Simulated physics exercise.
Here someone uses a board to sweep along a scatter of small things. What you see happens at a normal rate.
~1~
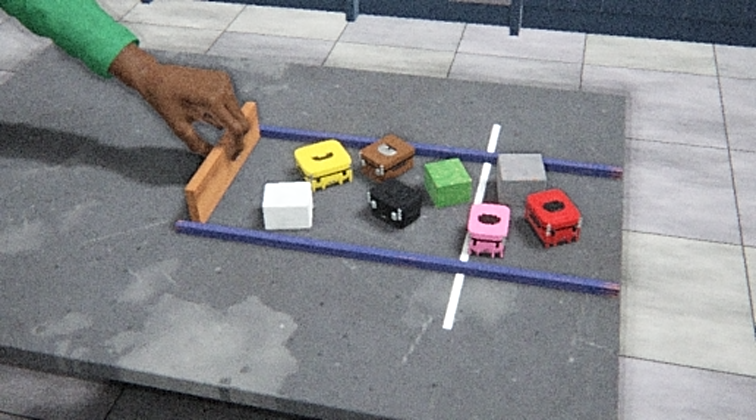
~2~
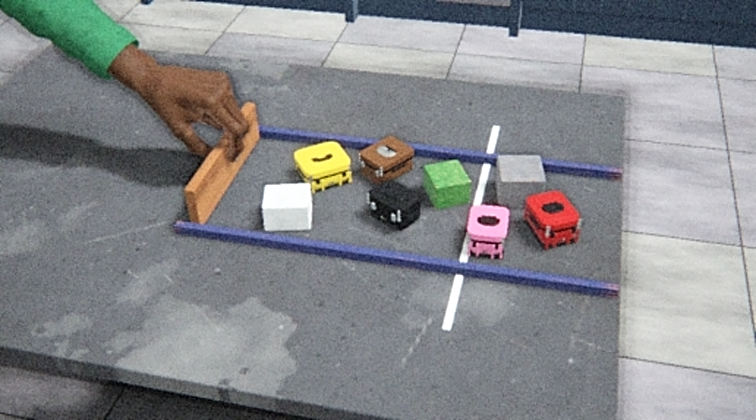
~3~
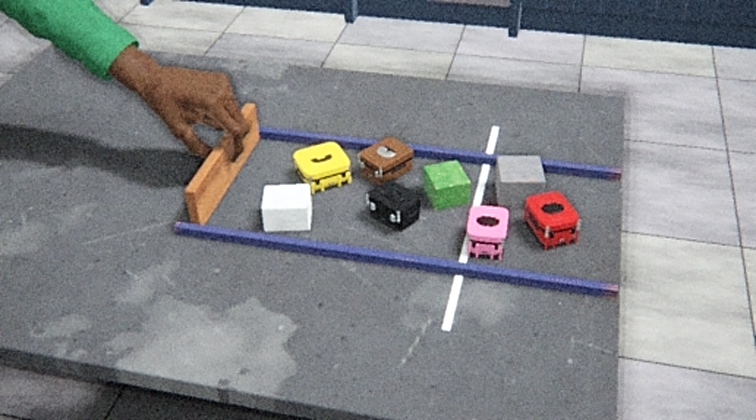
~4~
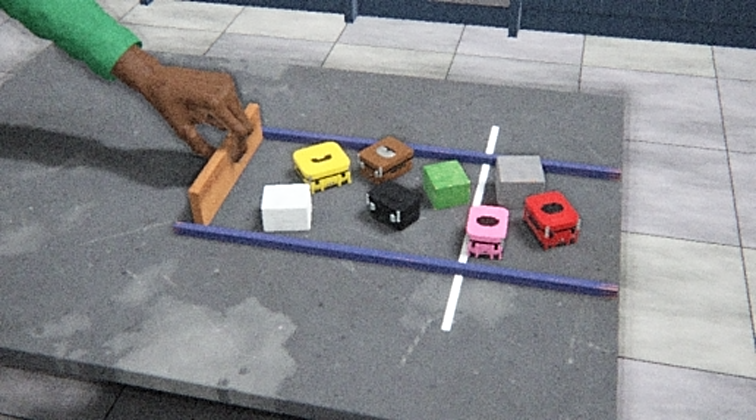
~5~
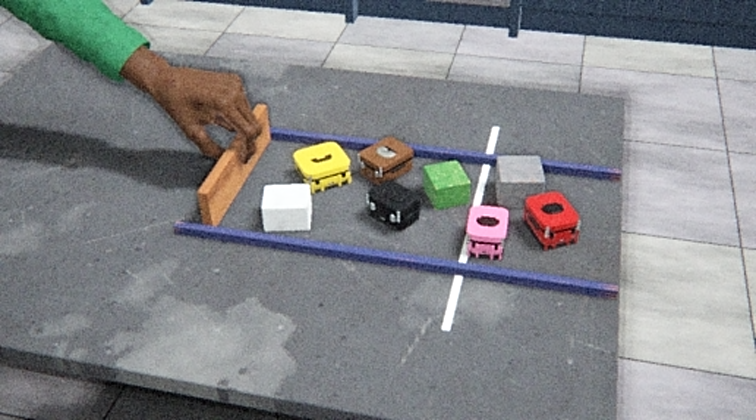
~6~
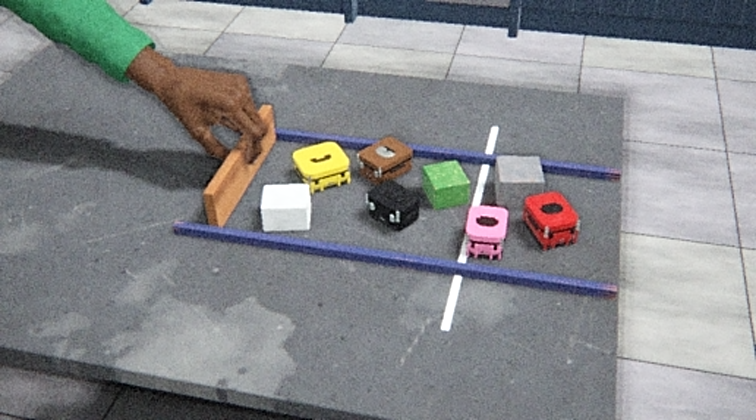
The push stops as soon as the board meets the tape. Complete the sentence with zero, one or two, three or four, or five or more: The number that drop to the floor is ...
The number that drop to the floor is zero.
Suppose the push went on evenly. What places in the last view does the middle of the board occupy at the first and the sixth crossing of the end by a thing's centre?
The middle is near (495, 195) first and near (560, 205) after.
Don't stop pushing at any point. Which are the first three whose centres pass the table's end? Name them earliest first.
Earliest first - grey block, red case, green block.
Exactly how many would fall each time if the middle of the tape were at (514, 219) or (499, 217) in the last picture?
On the floor, 1 then 0.
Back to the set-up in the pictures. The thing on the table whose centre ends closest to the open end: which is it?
That's the grey block.
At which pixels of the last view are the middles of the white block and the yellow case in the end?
The first near (488, 242), the second near (508, 197).
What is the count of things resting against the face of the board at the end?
The number is 2.
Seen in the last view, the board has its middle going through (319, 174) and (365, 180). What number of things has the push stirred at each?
At first I count 3, and then 5.
A little later, none off yet; red case at rest near (550, 221); grey block at rest near (519, 182); pink case at rest near (486, 233).
Next, none off yet; red case at rest near (550, 221); grey block shifted about its own width near (560, 186); pink case shifted about its own width near (515, 242).
When it is over, the number that fall off is zero.
